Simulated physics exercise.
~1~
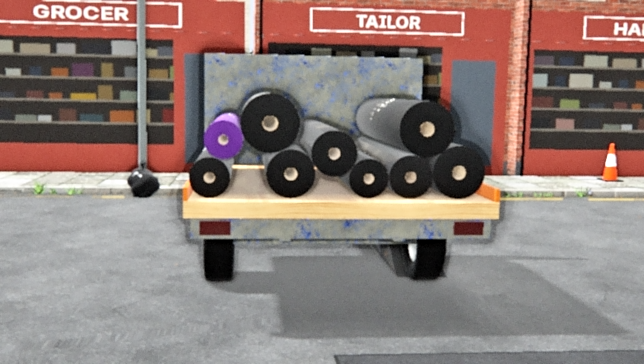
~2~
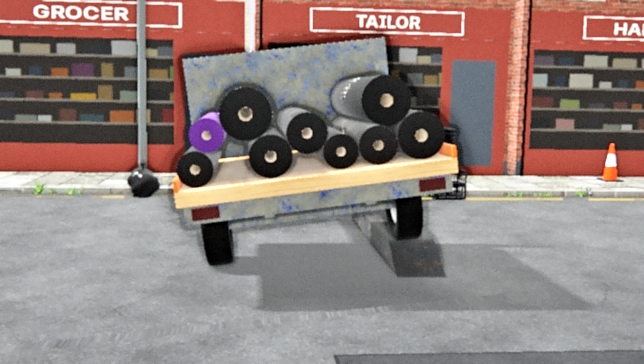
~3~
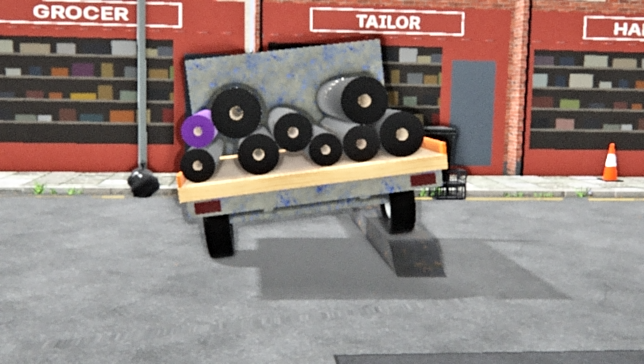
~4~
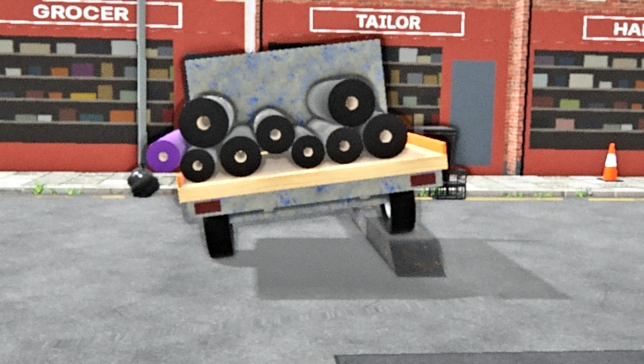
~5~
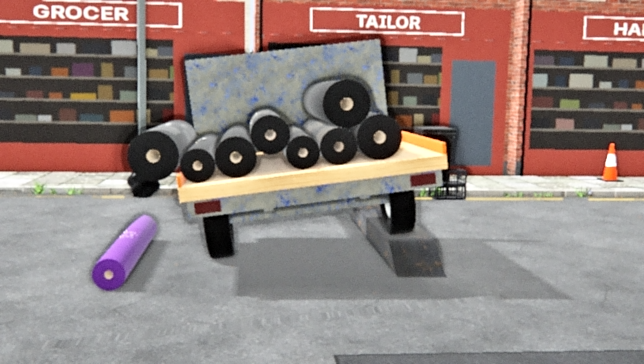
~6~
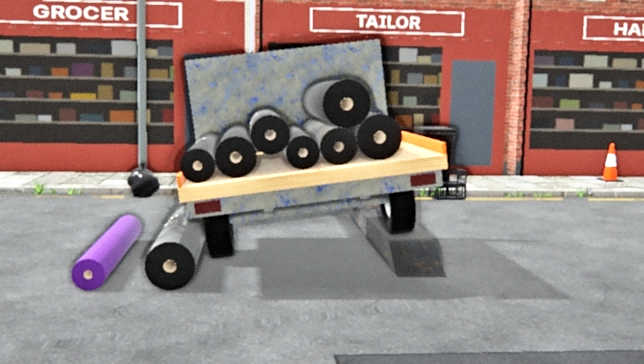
On a street, a tilting flatbed spills a purple roll and a black one leftward.
